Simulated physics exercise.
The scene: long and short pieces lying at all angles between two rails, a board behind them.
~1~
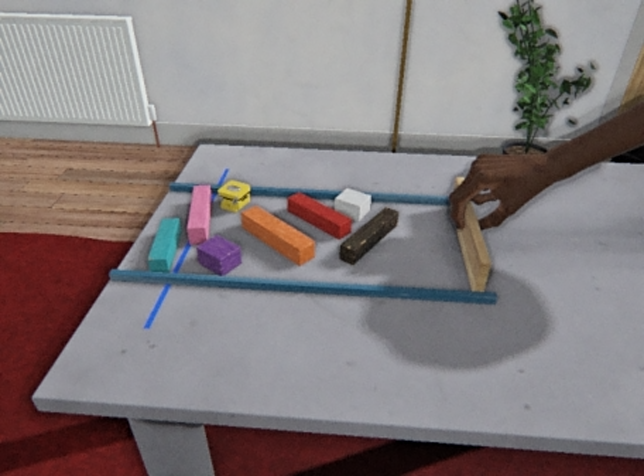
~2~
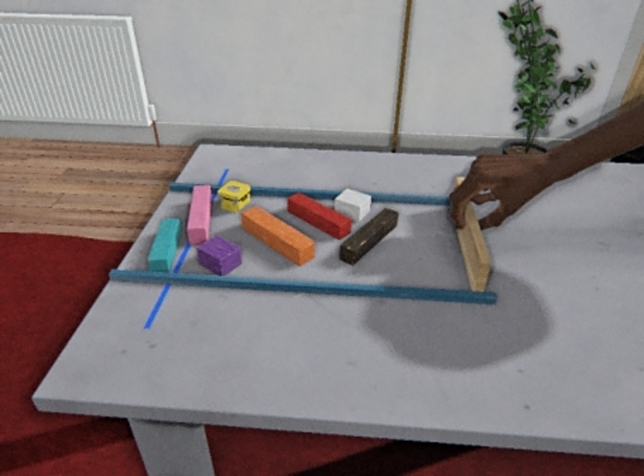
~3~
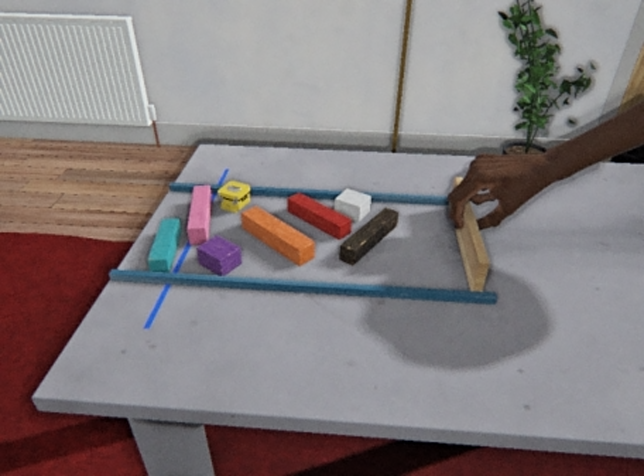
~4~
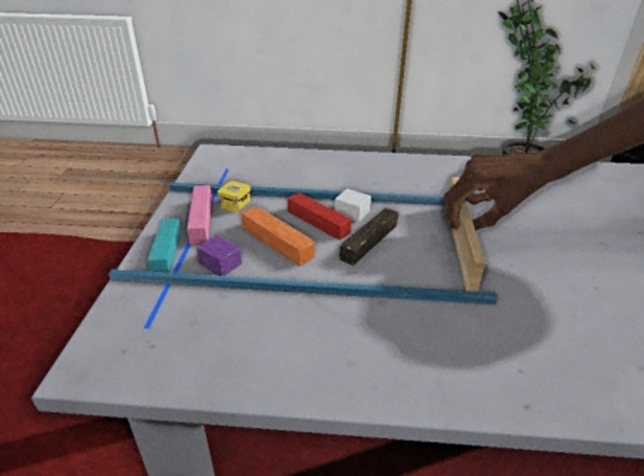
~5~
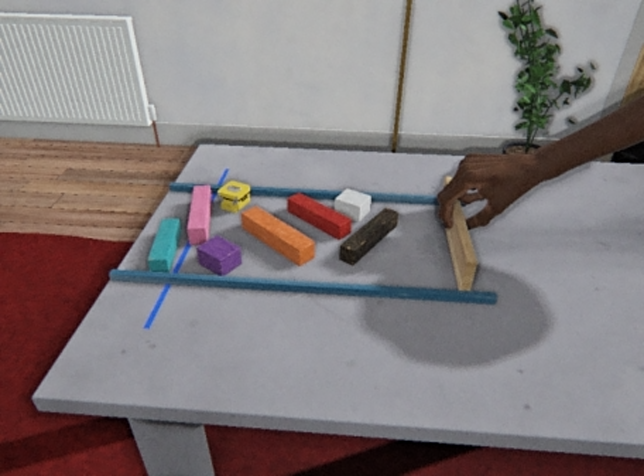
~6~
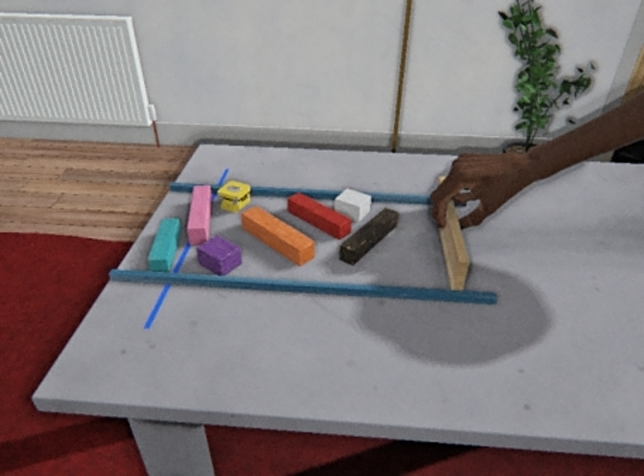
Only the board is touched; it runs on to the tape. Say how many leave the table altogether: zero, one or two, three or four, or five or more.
The number that fall off is three or four.
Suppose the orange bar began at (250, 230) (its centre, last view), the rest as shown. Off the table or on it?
The orange bar survives.
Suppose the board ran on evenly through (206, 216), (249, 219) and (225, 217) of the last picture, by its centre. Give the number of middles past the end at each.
Place by place, 2, 0 and 0.
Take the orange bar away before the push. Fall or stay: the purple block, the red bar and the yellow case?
The purple block remains up; the red bar remains up; the yellow case tumbles off.
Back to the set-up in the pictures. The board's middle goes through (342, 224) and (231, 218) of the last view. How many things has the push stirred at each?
First 3, then 8.
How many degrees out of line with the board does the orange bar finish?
Roughly 25° out of line.
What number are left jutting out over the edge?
2 of them.
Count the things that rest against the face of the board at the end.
That makes 2.
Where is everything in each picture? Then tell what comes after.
In the first picture, turquoise bar (165, 245); pink bar (200, 213); yellow case (235, 197); board (468, 230); tape (196, 231).
In the second picture, pink bar (200, 214); white block (353, 205).
In the third picture, yellow case (235, 197); purple block (219, 256).
In the fourth picture, turquoise bar (165, 245); orange bar (277, 235).
In the fifth picture, pink bar (200, 214); red bar (318, 216).
In the sixth picture, turquoise bar (165, 245); pink bar (200, 214); yellow case (235, 197); board (449, 229); tape (196, 231).
Soon after, none off yet; turquoise bar at rest near (165, 245); pink bar at rest near (200, 214); yellow case at rest near (235, 197).
In the end, the number that fall off is three or four; gone, yellow case, pink bar and turquoise bar.
